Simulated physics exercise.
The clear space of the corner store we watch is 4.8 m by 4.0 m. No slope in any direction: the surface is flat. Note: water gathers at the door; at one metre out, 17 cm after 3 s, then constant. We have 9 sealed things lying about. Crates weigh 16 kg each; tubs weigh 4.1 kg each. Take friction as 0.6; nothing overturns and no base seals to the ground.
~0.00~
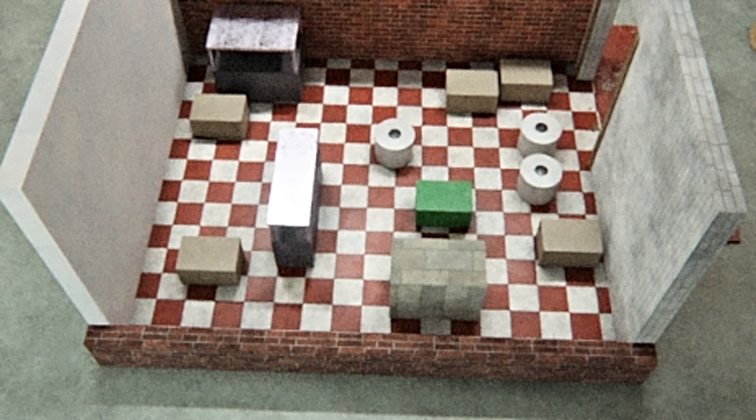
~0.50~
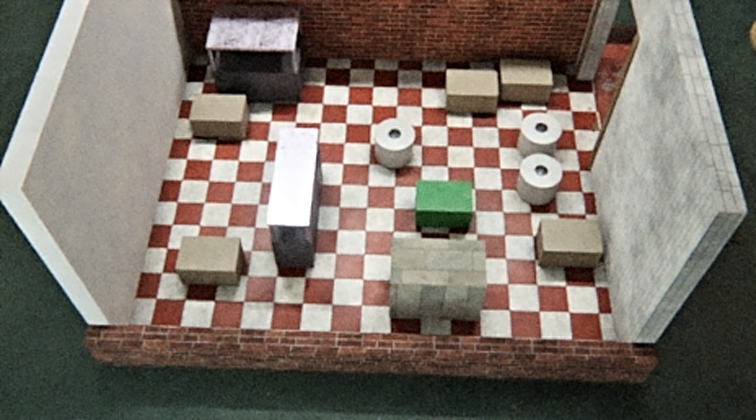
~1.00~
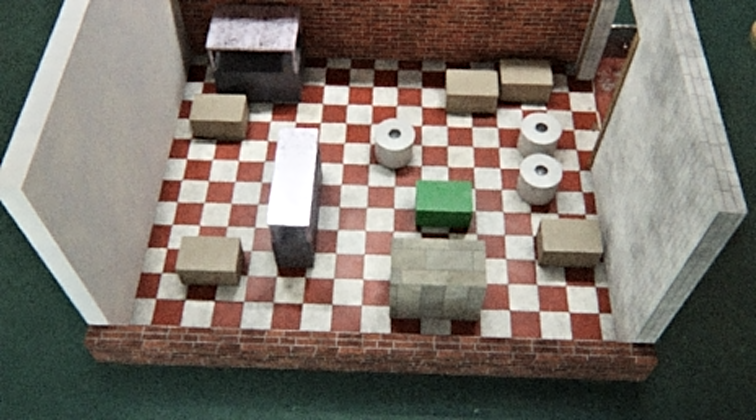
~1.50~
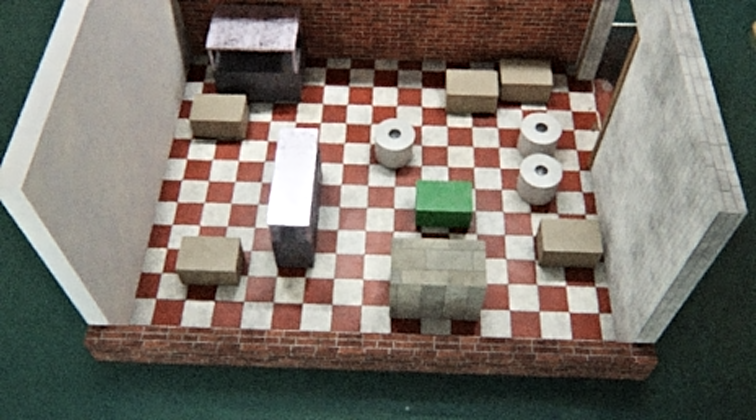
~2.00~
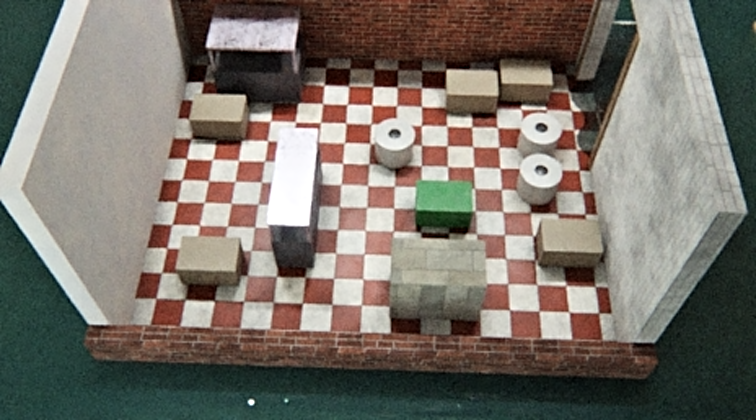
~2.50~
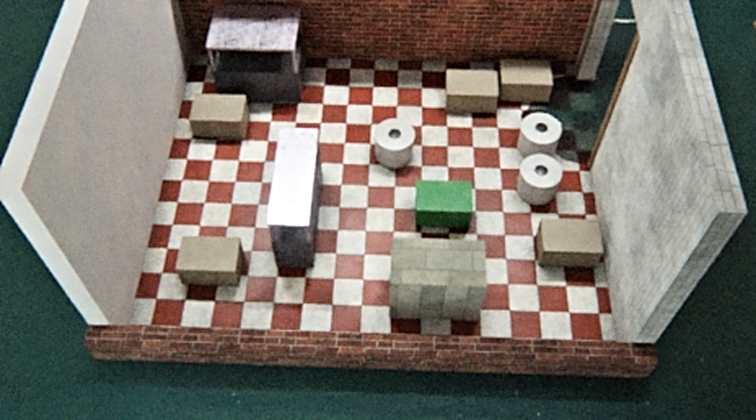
A red-and-white checkered floor fills a corner store, seen from high above its low front edge, with brick behind and pale side walls. A green crate sits right of centre among tan boxes, a white-topped counter, a grey block and three whitish drums. The objects and camera stay still as the surroundings darken to deep green, then the reddish patch at the right rear doorway gives way to dark green.
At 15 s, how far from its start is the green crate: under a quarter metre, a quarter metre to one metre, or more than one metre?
The green crate is under a quarter metre away.
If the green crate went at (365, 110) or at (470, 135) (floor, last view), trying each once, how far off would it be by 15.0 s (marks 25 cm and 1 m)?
So, one try each: It goes a long distance the first time and goes a long distance the second.
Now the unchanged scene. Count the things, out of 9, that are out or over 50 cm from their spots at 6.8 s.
By that point, 4.
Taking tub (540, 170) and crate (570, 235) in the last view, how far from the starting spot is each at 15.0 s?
One is off by 30 cm, the other by 10 cm, in the order asked.
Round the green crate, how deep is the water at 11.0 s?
5 cm or so.
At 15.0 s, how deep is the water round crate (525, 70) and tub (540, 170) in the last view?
I'd put it at 12 cm and 6 cm respectively.
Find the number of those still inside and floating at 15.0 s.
9.
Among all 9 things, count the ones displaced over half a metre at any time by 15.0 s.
That comes to 6.
After 3.5 s the green crate is near (444, 196), 0.0 m from its start, aground; 0 afloat.
After 6.8 s the green crate is near (444, 197), 0.0 m from its start, aground; 2 afloat.
After 11.0 s the green crate is near (444, 197), 0.0 m from its start, aground; 5 afloat.
After 15.0 s the green crate is near (441, 204), 0.1 m from its start, afloat; 9 afloat.
